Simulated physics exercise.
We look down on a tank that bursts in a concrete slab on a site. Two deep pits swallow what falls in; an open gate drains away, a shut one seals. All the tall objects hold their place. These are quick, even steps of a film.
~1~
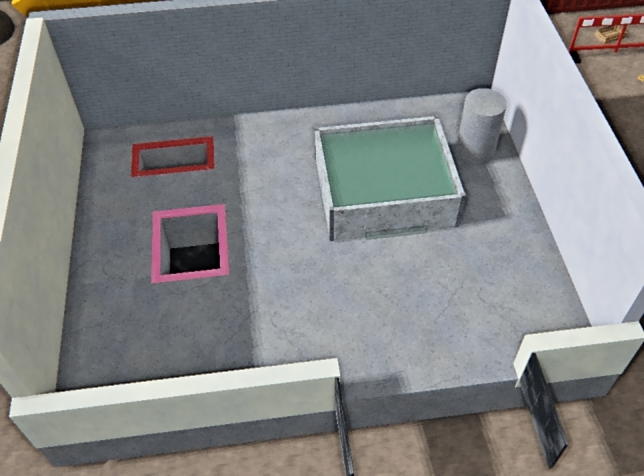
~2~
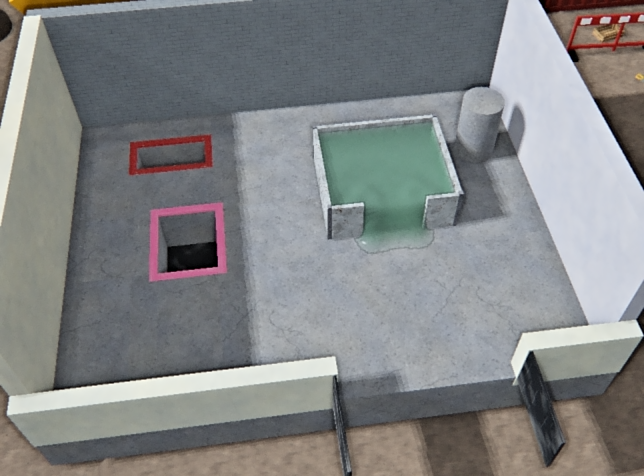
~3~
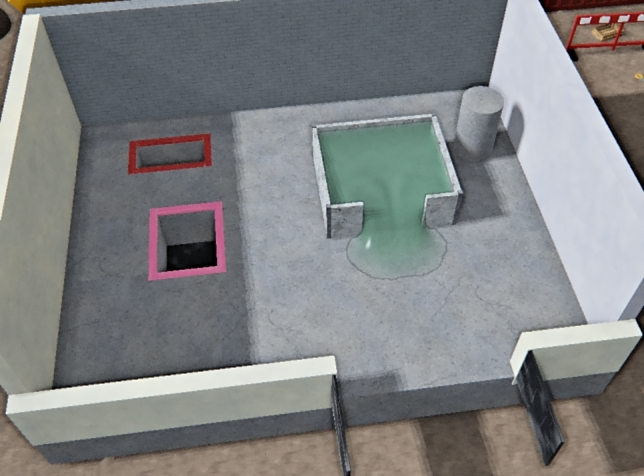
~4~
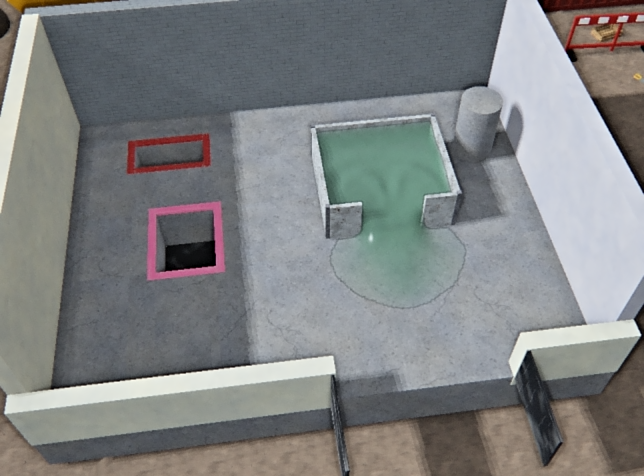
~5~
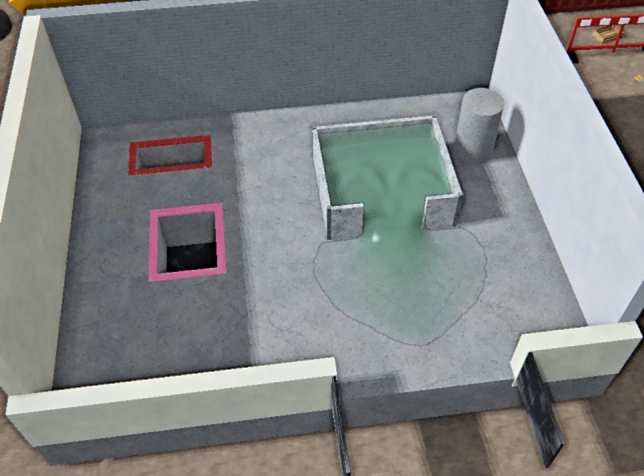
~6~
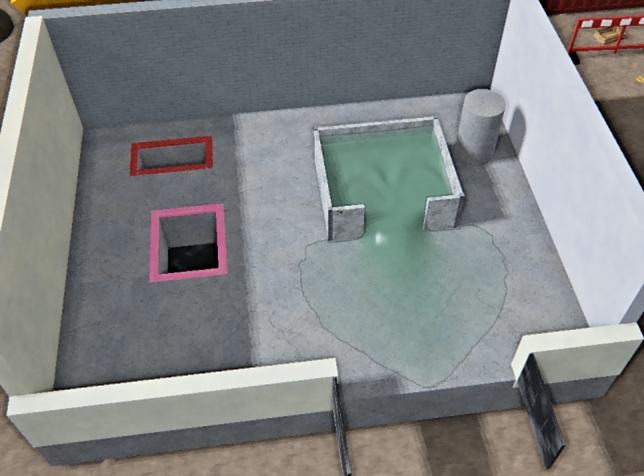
Green water poured from a gap that opened in the front of a square tank on a concrete slab, then spread in a widening pool across the floor toward the viewer, while the pits stayed dry.
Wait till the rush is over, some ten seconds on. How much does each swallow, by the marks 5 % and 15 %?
One by one: The gate takes over 15 %; the pink pit takes under 5 %; the red pit takes under 5 %.
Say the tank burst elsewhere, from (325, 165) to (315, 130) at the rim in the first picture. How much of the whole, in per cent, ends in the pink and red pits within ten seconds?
Roughly, in per cent: Pink 25, red 35.
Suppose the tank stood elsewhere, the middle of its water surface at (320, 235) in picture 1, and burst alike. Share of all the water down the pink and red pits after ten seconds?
Parts in a hundred: Pink 6, red 6.
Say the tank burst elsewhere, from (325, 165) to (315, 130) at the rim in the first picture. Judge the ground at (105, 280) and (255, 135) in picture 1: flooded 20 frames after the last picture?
As listed: Under water, awash.
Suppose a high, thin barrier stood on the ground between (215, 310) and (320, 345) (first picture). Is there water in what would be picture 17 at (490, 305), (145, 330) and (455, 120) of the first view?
One after the other: Under water, dry, clear.
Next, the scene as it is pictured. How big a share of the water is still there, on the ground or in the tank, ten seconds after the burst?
Close to 44 %.
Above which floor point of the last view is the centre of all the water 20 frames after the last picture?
I would point to (386, 248).
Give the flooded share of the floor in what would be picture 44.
Some 55 per cent.
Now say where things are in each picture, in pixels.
In the first frame, the water tank at (387, 165) is whole and still.
In the second frame, the front is at (429, 238), out from the gap at (393, 219).
In the third frame, water pours out at (392, 221) and has run to (432, 266).
In the fourth frame, the front is at (427, 297), out from the gap at (391, 221).
In the fifth frame, water pours out at (392, 222) and has run to (429, 336).
In the sixth frame, the front is at a hidden place, out from the gap at (394, 223).
A moment on, water covers 25 % of the floor; the gate 6 %, the pink pit 0 %, the red pit 0 %.
Next, water covers 30 % of the floor; the gate 18 %, the pink pit 0 %, the red pit 0 %.
Then, water covers 40 % of the floor; the gate 30 %, the pink pit 0 %, the red pit 0 %.
Later, water covers 55 % of the floor; the gate 44 %, the pink pit 0 %, the red pit 0 %.
In the end, water covers 65 % of the floor; the gate 54 %, the pink pit 2 %, the red pit 1 %.
